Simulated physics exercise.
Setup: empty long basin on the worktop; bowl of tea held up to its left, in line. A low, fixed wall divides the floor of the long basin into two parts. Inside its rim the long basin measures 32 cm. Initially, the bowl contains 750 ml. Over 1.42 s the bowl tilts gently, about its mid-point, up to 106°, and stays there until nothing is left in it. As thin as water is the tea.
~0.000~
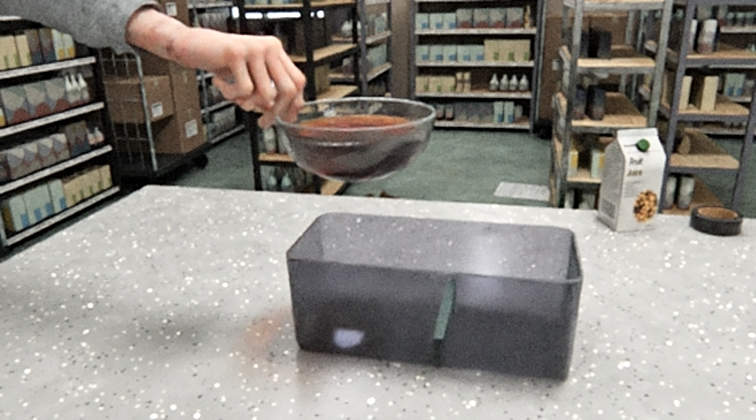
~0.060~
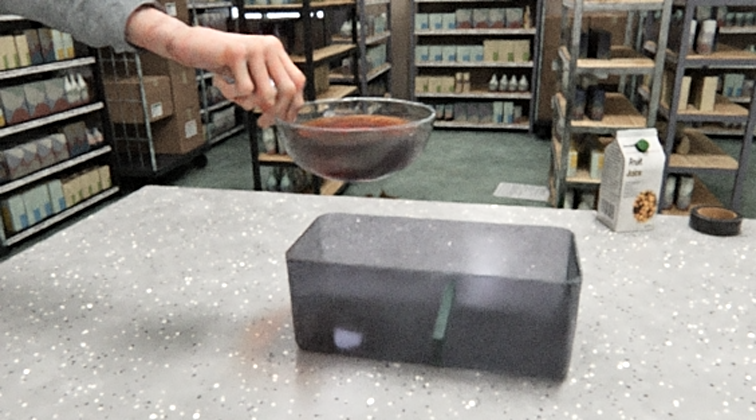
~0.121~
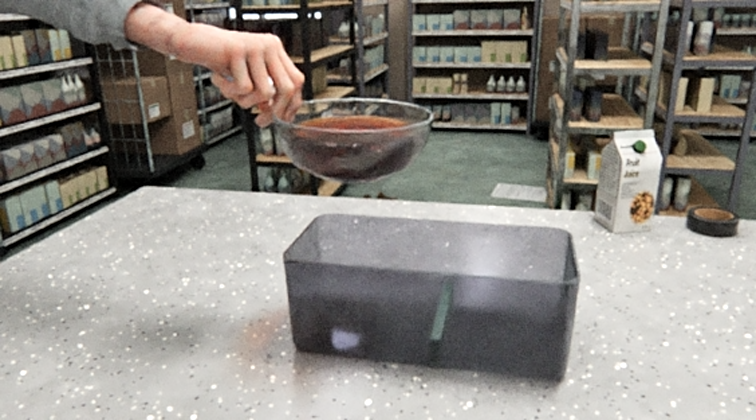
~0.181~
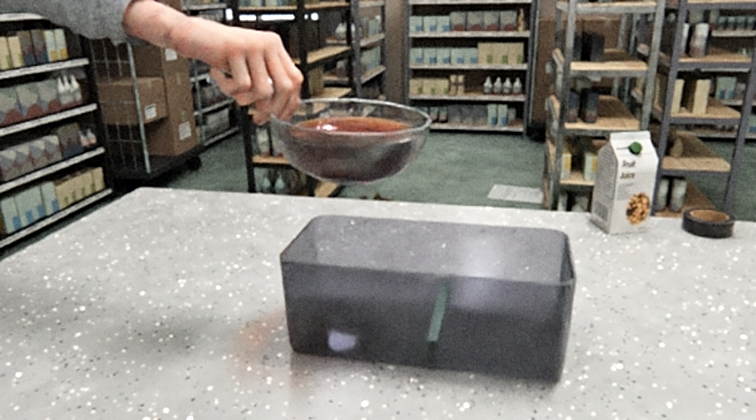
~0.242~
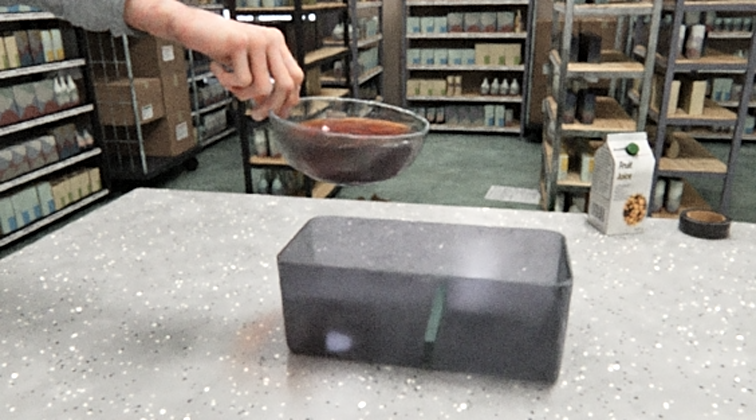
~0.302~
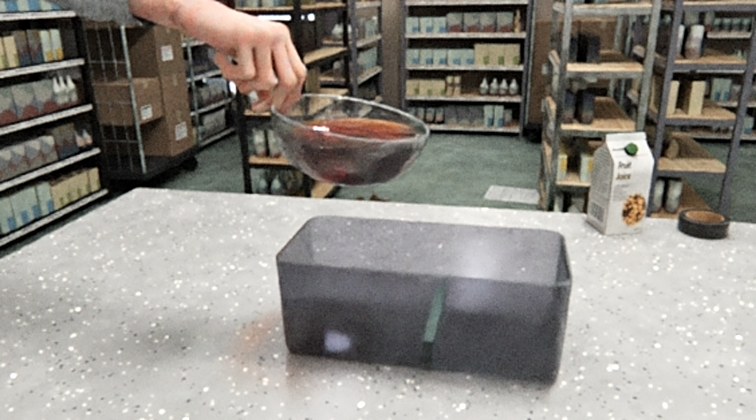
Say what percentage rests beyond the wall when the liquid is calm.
Roughly 72 per cent rests beyond the wall.
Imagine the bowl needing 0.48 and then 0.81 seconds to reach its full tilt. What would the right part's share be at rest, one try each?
In turn about 50 and 65 per cent.
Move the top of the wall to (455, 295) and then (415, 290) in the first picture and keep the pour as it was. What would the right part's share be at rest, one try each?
One try each: Around 75 percent and then around 95 percent.
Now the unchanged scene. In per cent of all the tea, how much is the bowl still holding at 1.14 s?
I reckon near 1 per cent still sits there.
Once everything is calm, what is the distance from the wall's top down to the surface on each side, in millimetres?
Some 26 mm on the left and 6 mm on the right.
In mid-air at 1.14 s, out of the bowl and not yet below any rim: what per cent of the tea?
3 per cent, roughly.
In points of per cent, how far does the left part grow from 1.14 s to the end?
Roughly 10 percent.
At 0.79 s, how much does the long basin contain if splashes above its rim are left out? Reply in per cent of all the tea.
About 30%.
By 0.79 s the tilt is 62° and 40 per cent is still to pour, 1 is left of the wall and 28 right of it.
By 1.14 s the tilt is 96° and 1 per cent is still to pour, 17 is left of the wall and 79 right of it.
By 1.51 s the tilt is 106° and 0 per cent is still to pour, 25 is left of the wall and 74 right of it.
By 1.92 s the tilt is 106° and 0 per cent is still to pour, 26 is left of the wall and 74 right of it.
At rest 27 per cent lies left of the wall, 72 right of it and 1 outside.
